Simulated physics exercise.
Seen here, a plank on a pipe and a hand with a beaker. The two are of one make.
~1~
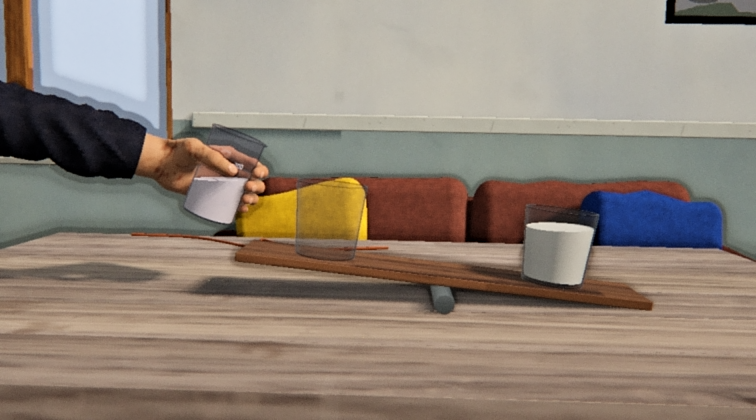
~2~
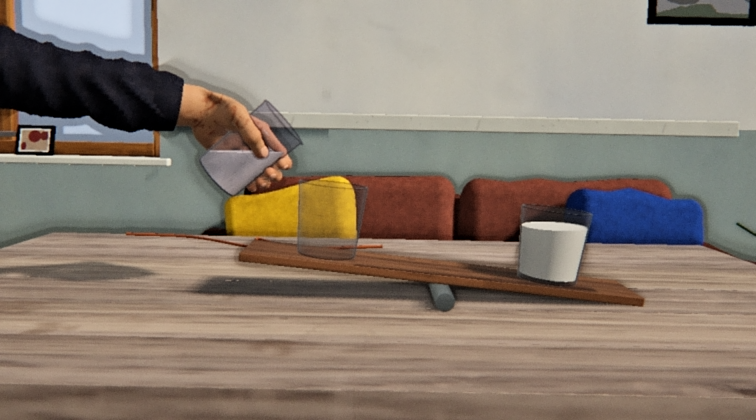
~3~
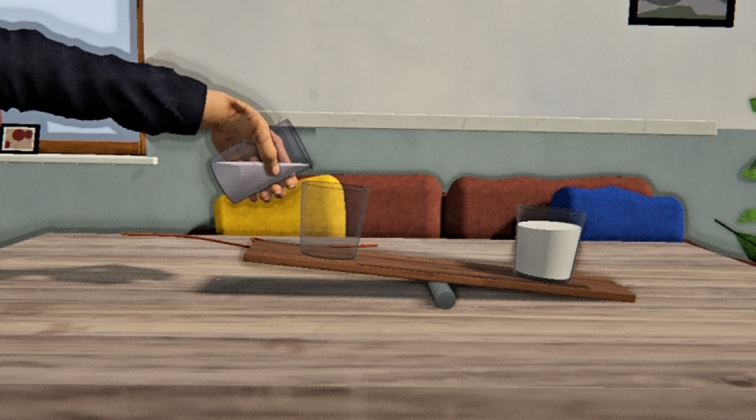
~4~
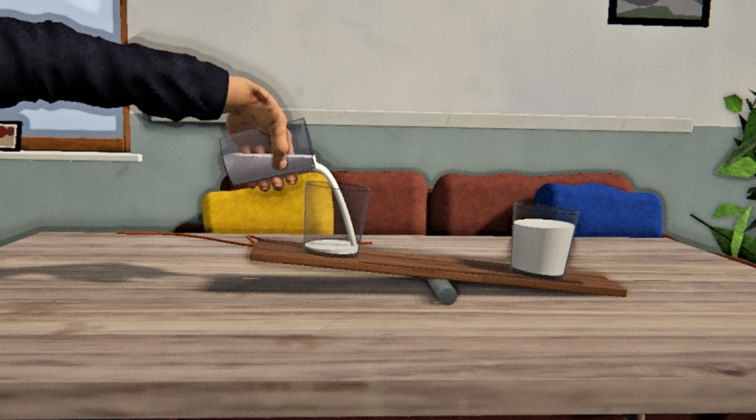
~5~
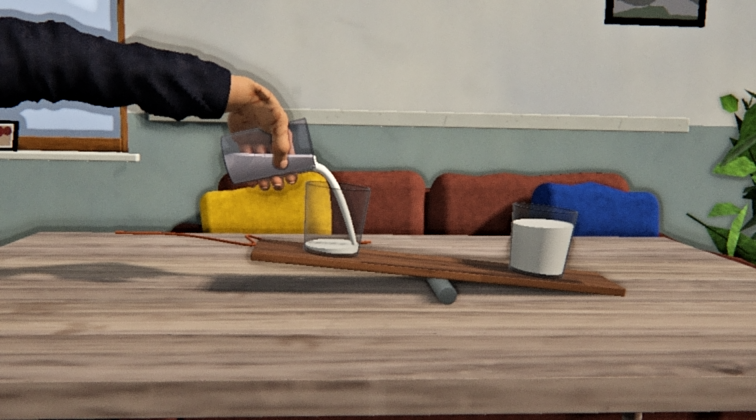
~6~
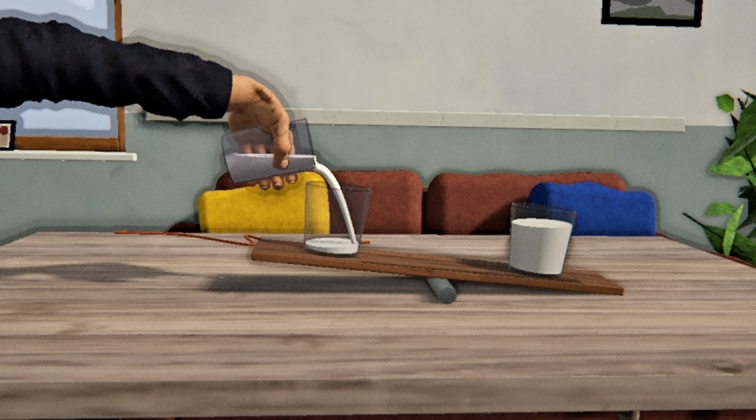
A hand lifted a beaker of milky liquid over the empty glass on the raised left end of a plank, tilted it, and poured a thin white stream in while the plank barely moved.
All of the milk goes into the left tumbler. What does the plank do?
It stays as it is.
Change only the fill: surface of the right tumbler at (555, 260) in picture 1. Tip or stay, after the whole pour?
Verdict: Tips over.
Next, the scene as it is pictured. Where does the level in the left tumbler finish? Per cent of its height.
Near 40 in a hundred.
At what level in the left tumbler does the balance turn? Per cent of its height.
Some 65 per cent.
Soon after, the left tumbler is about a quarter full; the plank leans as before.
Later, the left tumbler is about a third full; the plank leans as before.
In the end, the left tumbler is about a third full; the plank leans as before.
